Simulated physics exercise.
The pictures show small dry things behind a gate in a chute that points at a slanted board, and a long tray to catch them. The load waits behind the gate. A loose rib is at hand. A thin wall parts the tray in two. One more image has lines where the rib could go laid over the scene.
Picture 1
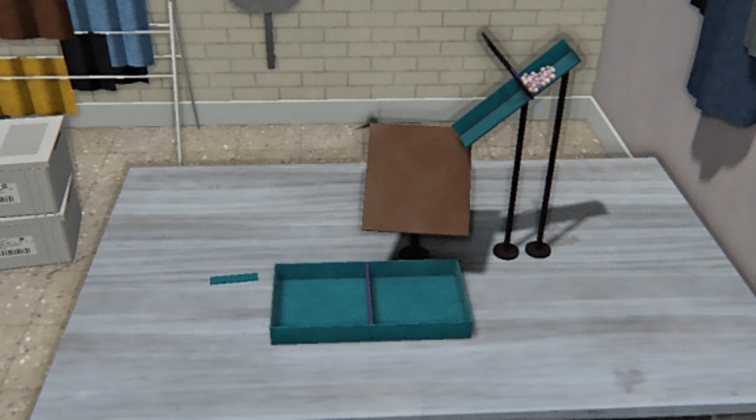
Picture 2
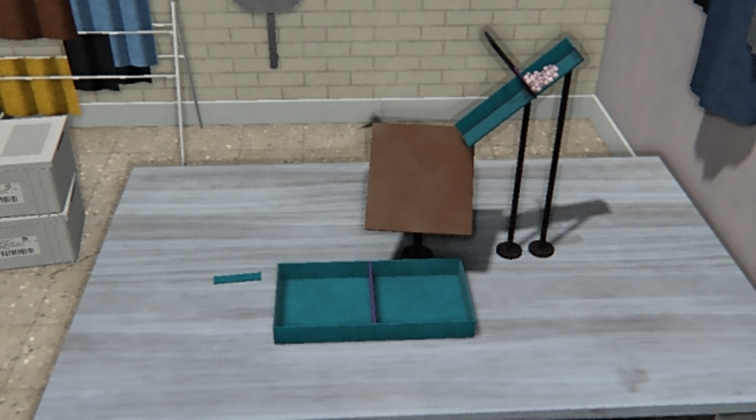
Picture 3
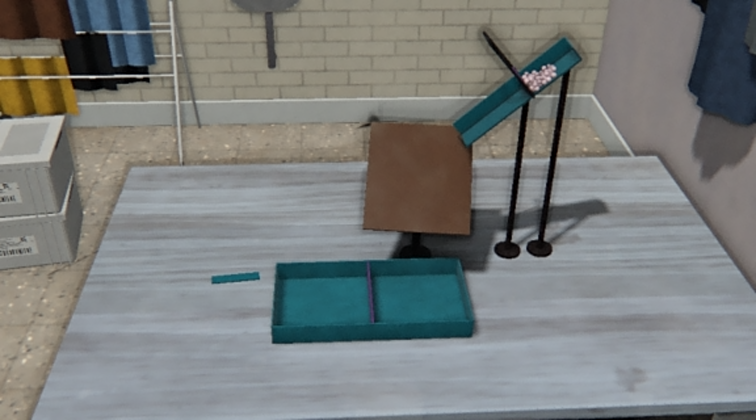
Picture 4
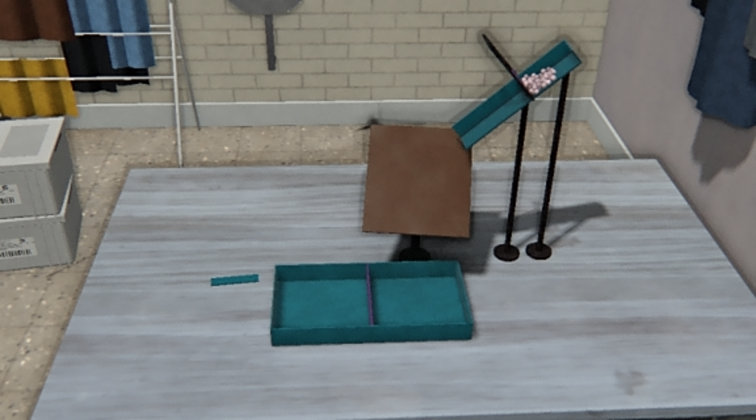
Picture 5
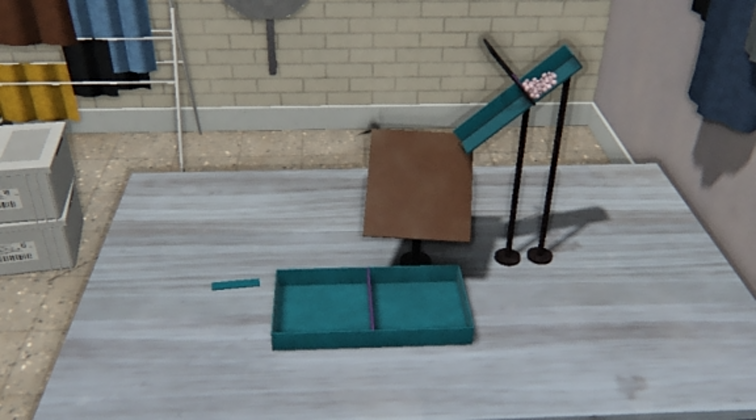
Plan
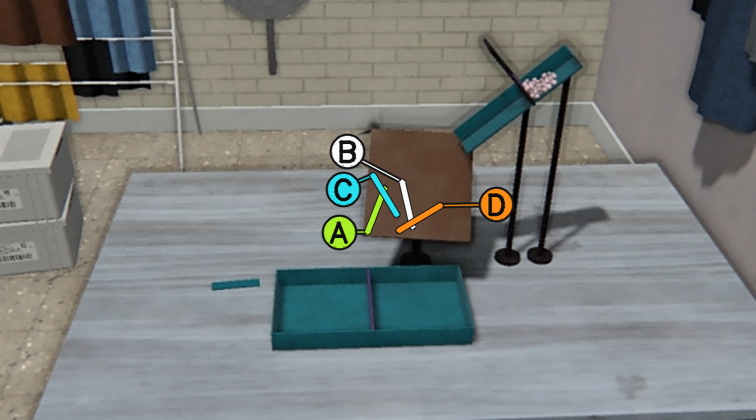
Small pale pink pellets resting behind a closed gate in a teal chute above a brown board and divided tray, nothing moving but slight camera shake.
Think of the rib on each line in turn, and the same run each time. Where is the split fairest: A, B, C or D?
Line A does it best.
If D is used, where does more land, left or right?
More lands on the left.
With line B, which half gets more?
The right half.
On the marked copy, line A from (384, 188) to (367, 232); line B from (402, 181) to (412, 226); line C from (372, 175) to (396, 214); line D from (440, 205) to (398, 230).
If A is chosen, of what is caught, close to two thirds in the left half, close to a third in the right.
If B is chosen, of what is caught, a small share in the left half, all but a few in the right.
If C is chosen, of what is caught, a small share in the left half, the bulk in the right.
If D is chosen, of what is caught, the whole lot in the left half, none at all in the right.
